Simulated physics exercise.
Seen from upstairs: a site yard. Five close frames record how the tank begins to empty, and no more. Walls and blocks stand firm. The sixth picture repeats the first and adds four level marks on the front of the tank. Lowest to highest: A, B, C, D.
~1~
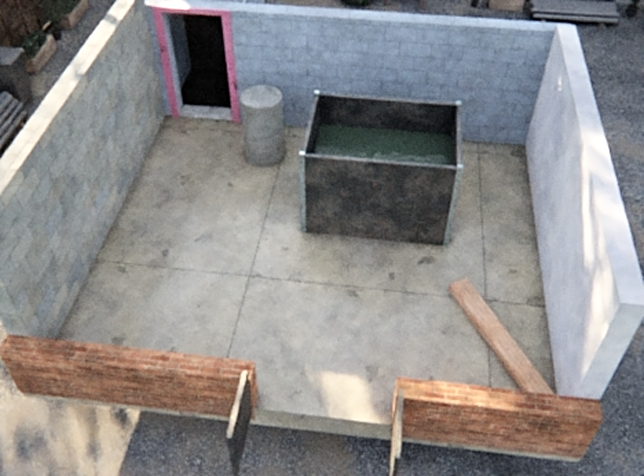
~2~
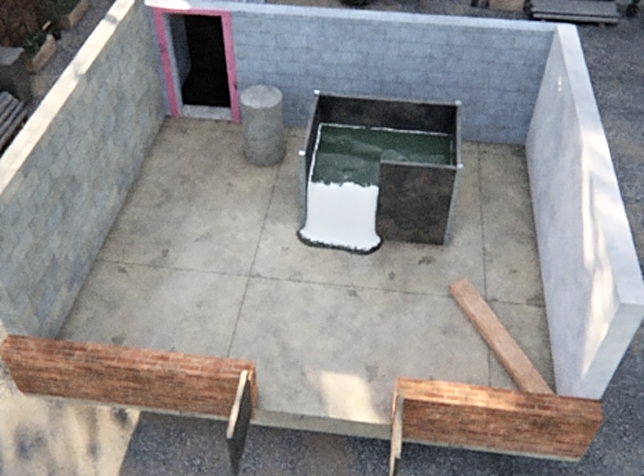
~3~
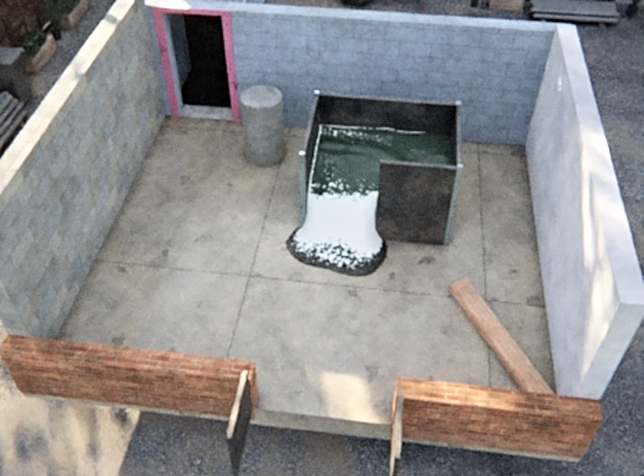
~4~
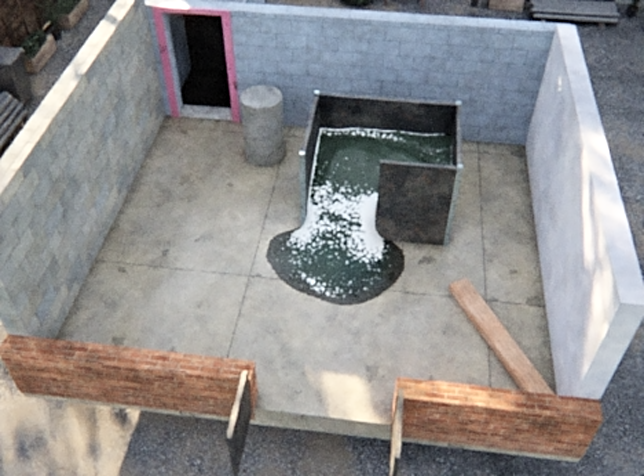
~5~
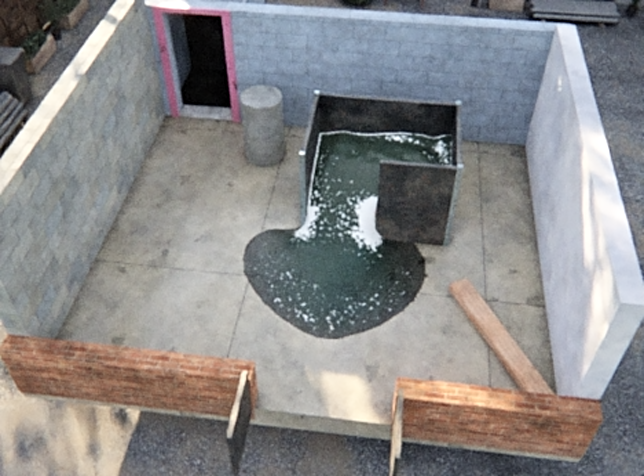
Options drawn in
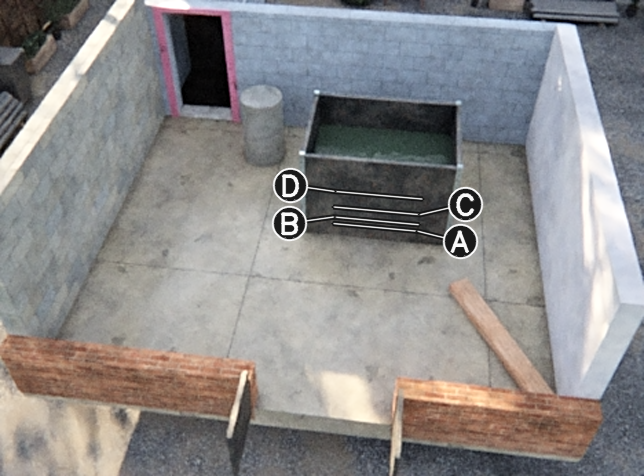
In the video, a walled concrete yard seen from above holds a dark tank of green water; part of its front opens, and foamy water pours out, spreading across the floor in a widening, rounded pool.
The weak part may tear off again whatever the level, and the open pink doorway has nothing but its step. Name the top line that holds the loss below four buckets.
The limit is D.
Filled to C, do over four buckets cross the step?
No, that is safe.
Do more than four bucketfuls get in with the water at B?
No.
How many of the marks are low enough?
All of them.
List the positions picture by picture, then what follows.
Water in the tank at rest, its middle at (382, 157); foot of the pink doorway at (206, 118); open gate at (325, 366), in the first frame.
In the second frame, 1 % of the ground under water, visible out to (301, 231).
In the third frame, 3 % of the ground under water, visible out to (363, 270).
In the fourth frame, 6 % of the ground under water, visible out to (350, 297).
In the fifth frame, 12 % of the ground under water, visible out to (340, 332).
In white, A at (375, 227); B at (375, 220); C at (376, 210); D at (378, 195); from the bottom up A, B, C, D.
With A, nothing gets over.
With B, nothing gets over.
With C, nothing gets over.
With D, a bucket or two gets in.
